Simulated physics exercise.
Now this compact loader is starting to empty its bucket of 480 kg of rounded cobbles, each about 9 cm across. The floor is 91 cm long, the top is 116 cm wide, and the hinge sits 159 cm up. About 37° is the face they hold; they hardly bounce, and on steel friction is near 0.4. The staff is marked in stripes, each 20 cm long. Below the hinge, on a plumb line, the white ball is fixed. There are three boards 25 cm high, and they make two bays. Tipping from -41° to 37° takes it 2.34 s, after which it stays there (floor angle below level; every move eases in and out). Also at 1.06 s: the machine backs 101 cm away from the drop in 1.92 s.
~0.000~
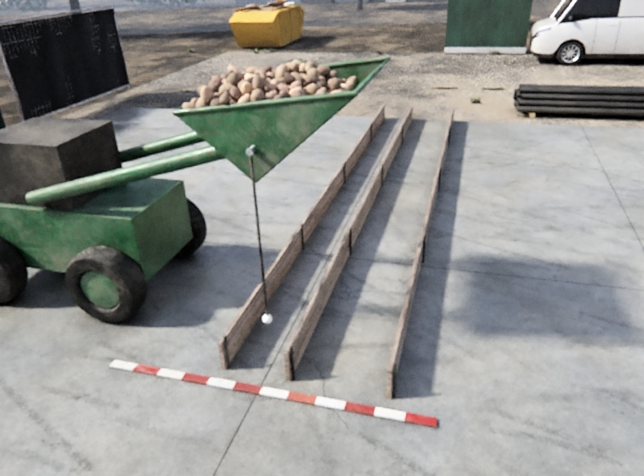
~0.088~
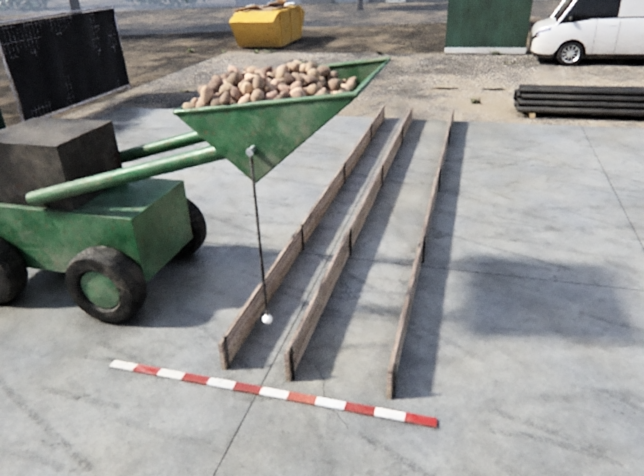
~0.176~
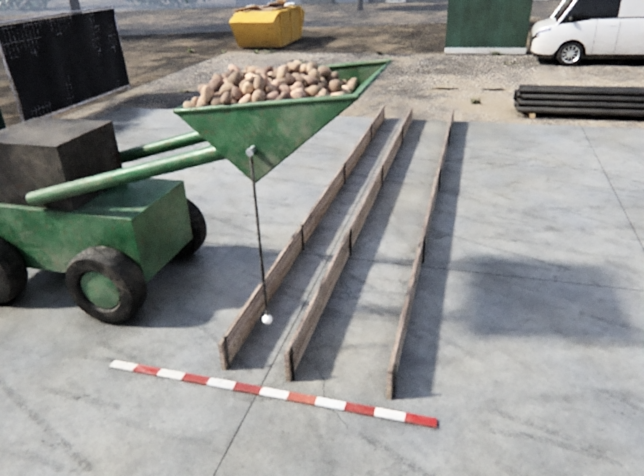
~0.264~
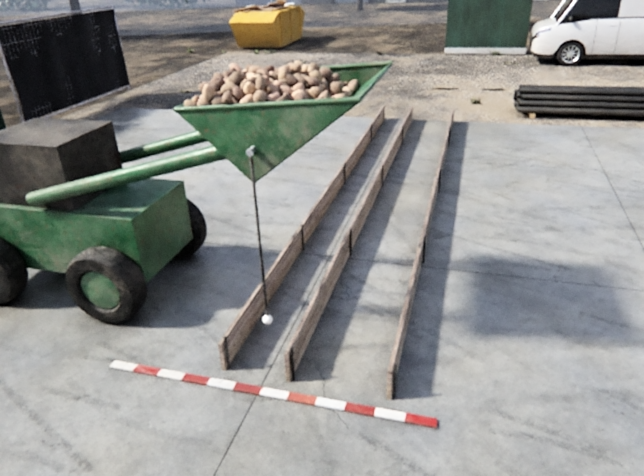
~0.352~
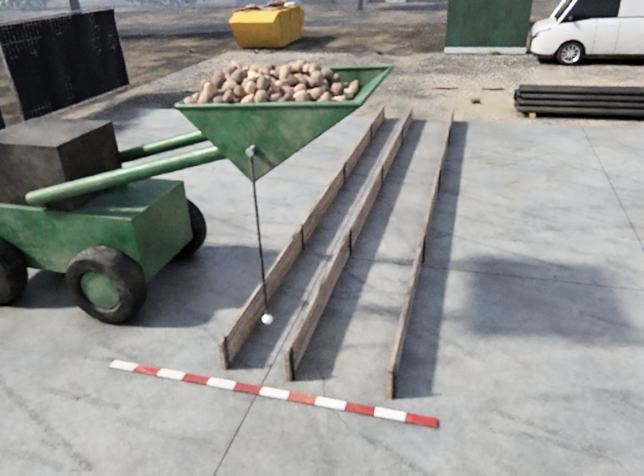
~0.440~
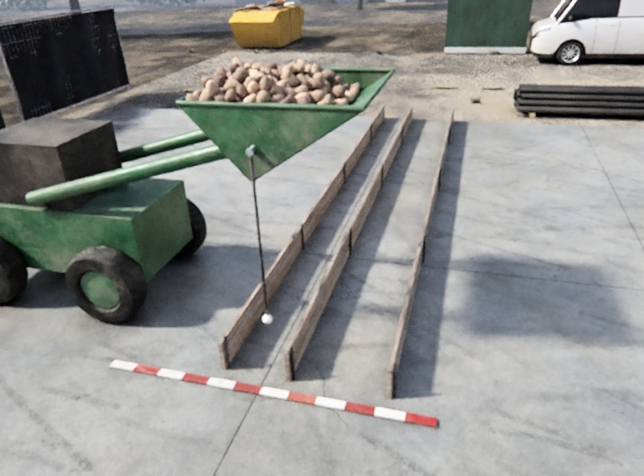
The clip opens on a green loader at left, its raised bucket heaped with rounded stones beside three low boards on a concrete yard. At first almost nothing moves; then the bucket tilts slightly, its right lip dipping a little as the stones shift gently inside and the loader stays still.
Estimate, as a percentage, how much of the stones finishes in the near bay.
I would say roughly 45 per cent.
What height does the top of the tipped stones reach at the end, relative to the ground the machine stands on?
It rests some 32 cm higher than the ground the machine stands on.
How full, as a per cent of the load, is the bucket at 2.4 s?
I'd say it's holding near 15 per cent.
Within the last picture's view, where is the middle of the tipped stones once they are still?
At about pixel (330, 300) in the last view.
After 1.8 s the floor is at 25°; 80 % in the bucket, 20 % in the far bay; the foremost stones are at (396, 253).
After 2.4 s the floor is at 37°; 13 % in the bucket, 1 % short of the bays, 34 % in the near bay, 53 % in the far bay; the foremost stones are at (409, 320).
After 3.4 s the floor is at 37°; 0 % in the bucket, 45 % in the near bay, 55 % in the far bay; the foremost stones are at (413, 327).
After 6.1 s the floor is at 37°; 0 % in the bucket, 45 % in the near bay, 55 % in the far bay; the foremost stones are at (413, 327).
